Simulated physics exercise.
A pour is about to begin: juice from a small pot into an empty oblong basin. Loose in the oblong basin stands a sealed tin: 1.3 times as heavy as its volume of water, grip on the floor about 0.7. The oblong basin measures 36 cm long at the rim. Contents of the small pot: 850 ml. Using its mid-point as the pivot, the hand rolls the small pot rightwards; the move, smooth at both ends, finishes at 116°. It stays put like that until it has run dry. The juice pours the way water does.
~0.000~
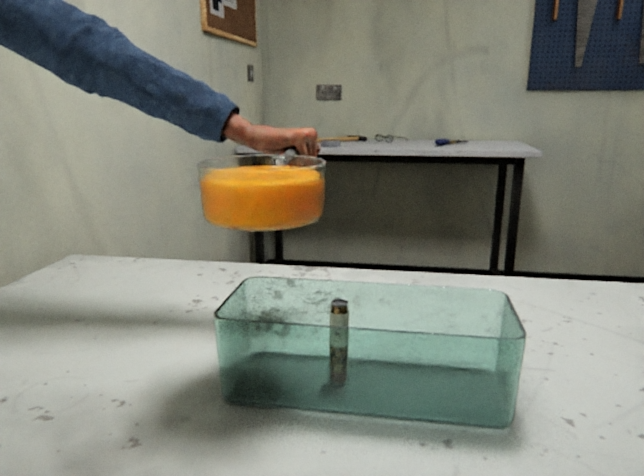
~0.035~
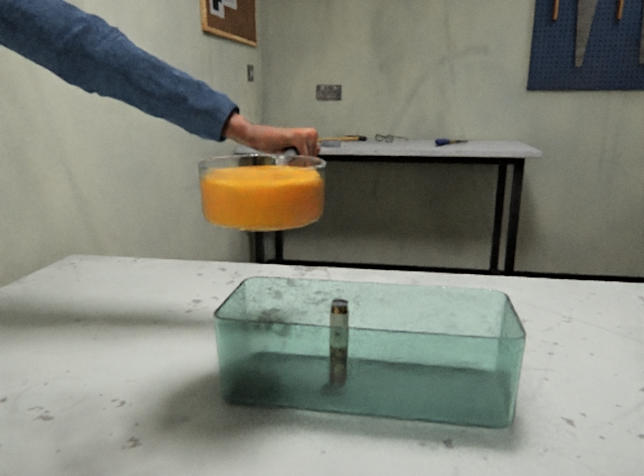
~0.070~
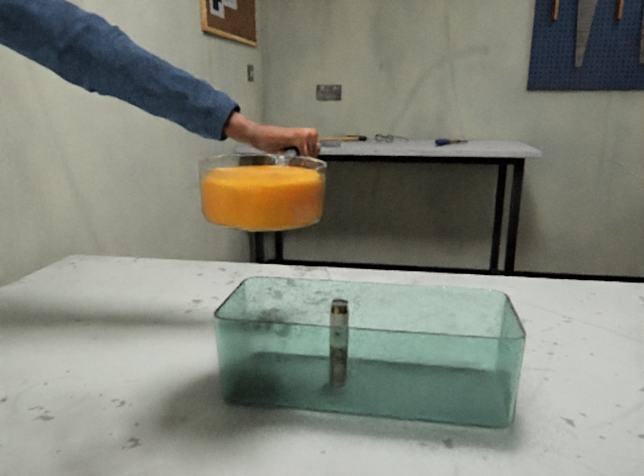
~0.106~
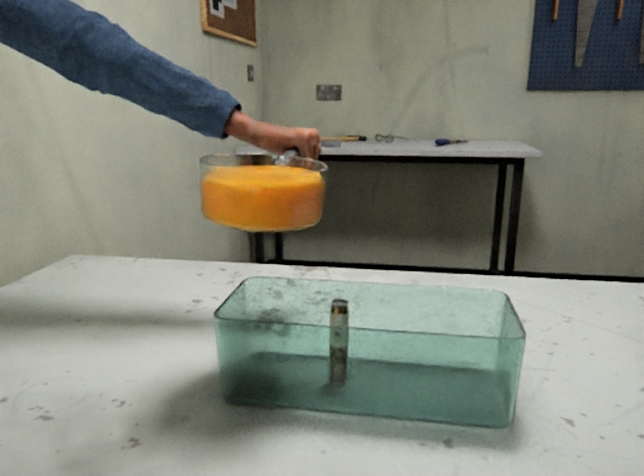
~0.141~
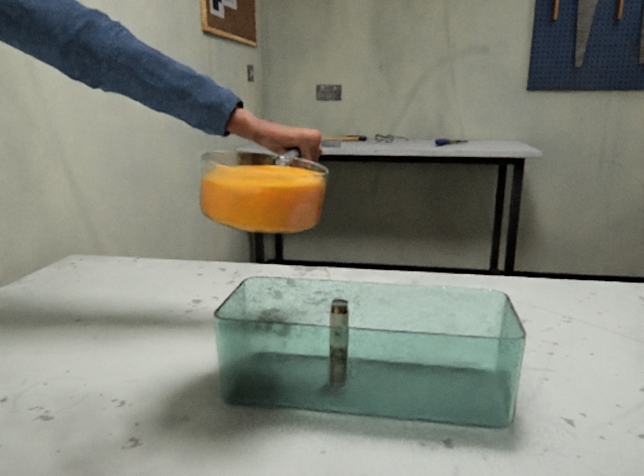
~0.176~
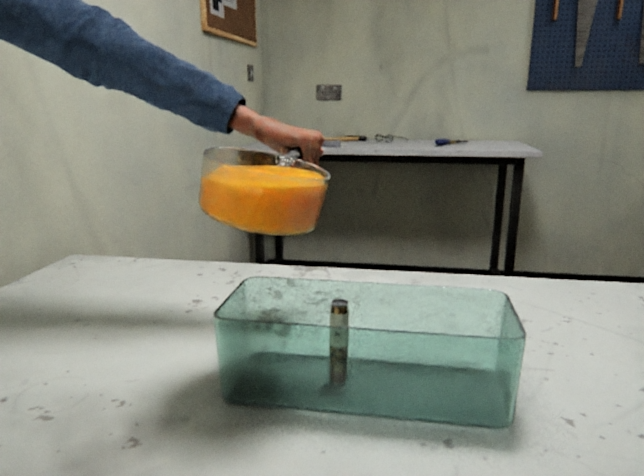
At first, a hand holds a small clear pot of orange juice almost level above an empty, greenish see-through basin with a small upright tin in it. The hand then slowly rolls the pot slightly to the right, its right edge dipping a little, while the basin and tin stay still.
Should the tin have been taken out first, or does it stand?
It stays vertical.
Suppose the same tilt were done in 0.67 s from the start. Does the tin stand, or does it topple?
In that case the tin stays vertical.
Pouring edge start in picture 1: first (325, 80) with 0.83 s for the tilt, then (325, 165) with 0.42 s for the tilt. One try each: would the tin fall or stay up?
Trial 1 - tin tips; trial 2 - tin tips.
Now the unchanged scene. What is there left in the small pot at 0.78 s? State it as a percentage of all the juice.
Close to 4 percent of the whole amount.
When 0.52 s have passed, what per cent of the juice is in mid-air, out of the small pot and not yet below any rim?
Estimate: Some 44 % of the total.
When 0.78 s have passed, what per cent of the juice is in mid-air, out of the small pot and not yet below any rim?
Near 6 percent.
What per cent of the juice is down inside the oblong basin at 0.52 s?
Near 16 in a hundred.
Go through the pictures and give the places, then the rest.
The first frame shows tilt 0°; pouring edge (324, 165); surface from (209, 173) to (323, 175); the oblong basin's rim runs from (231, 296) to (515, 314); the tin's top is at (340, 306).
The second frame shows tilt 1°; pouring edge (324, 166); surface from (209, 173) to (323, 176).
The third frame shows tilt 2°; pouring edge (325, 167); surface from (209, 172) to (323, 176).
The fourth frame shows tilt 5°; pouring edge (326, 170); surface from (209, 172) to (324, 178).
The fifth frame shows tilt 8°; pouring edge (327, 174); surface from (210, 171) to (325, 178).
The sixth frame shows tilt 12°; pouring edge (328, 179); surface from (211, 171) to (326, 179).
Then, 0.52 s in, the tilt is 81° and 40 per cent is still to pour; the tin stands where it began.
Then, 0.78 s in, the tilt is 115° and 4 per cent is still to pour; the tin stands where it began.
Then, 1.04 s in, the tilt is 116° and 0 per cent is still to pour; the tin stands where it began.
Then, 1.33 s in, the tilt is 116° and 0 per cent is still to pour; the tin stands where it began.
Finally, the tin stands where it began.
